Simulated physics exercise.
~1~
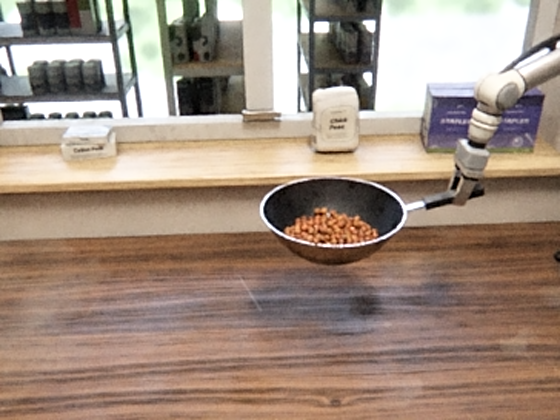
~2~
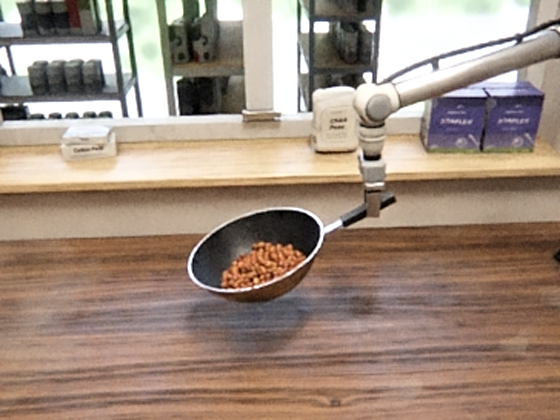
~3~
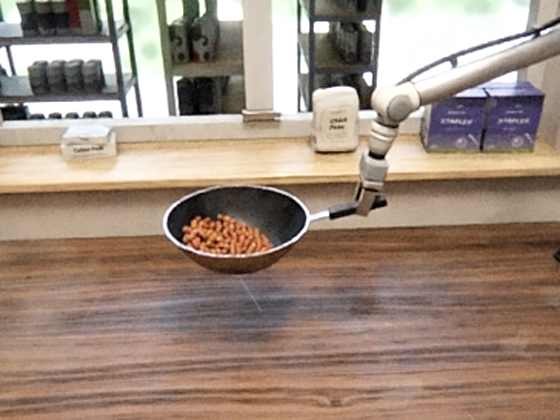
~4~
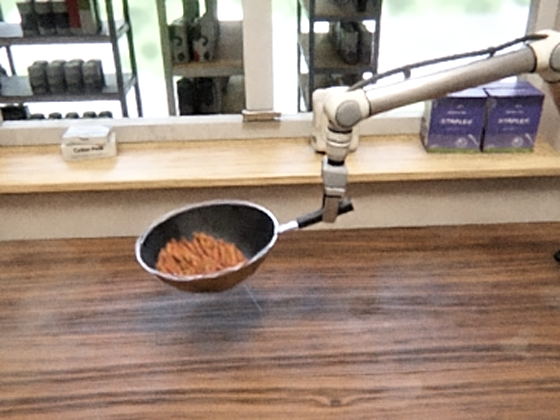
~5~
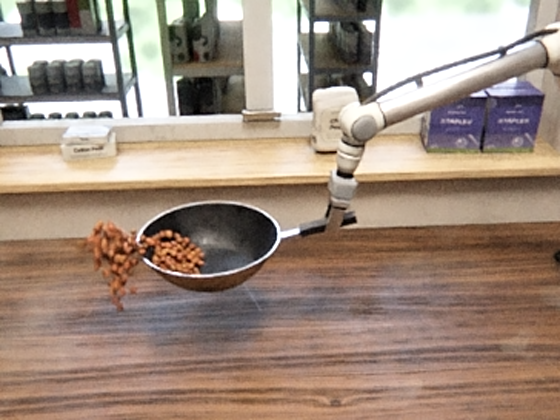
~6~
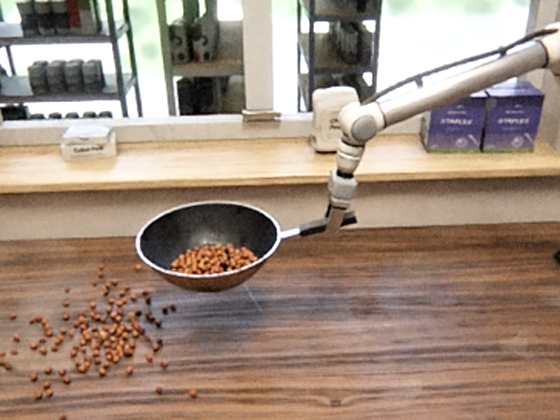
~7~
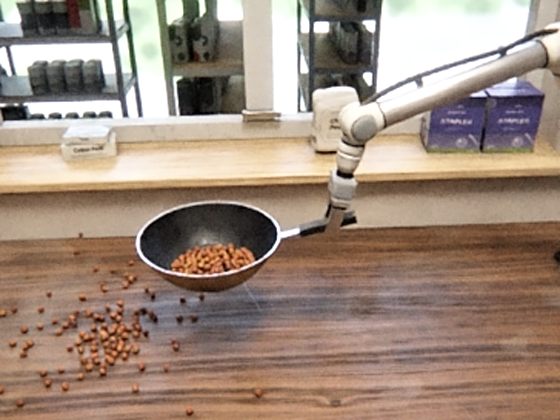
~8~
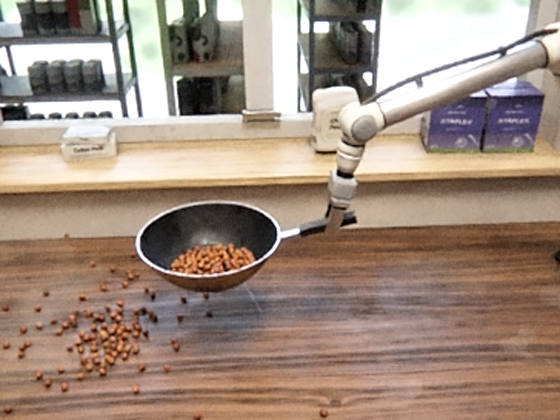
The clip shows a robot arm moving a dark wok of hazelnuts leftward above a wooden table, tilting it slightly along the way, until many nuts spill over its left edge and scatter across the tabletop, while the rest stay in the wok, which ends held still and upright.
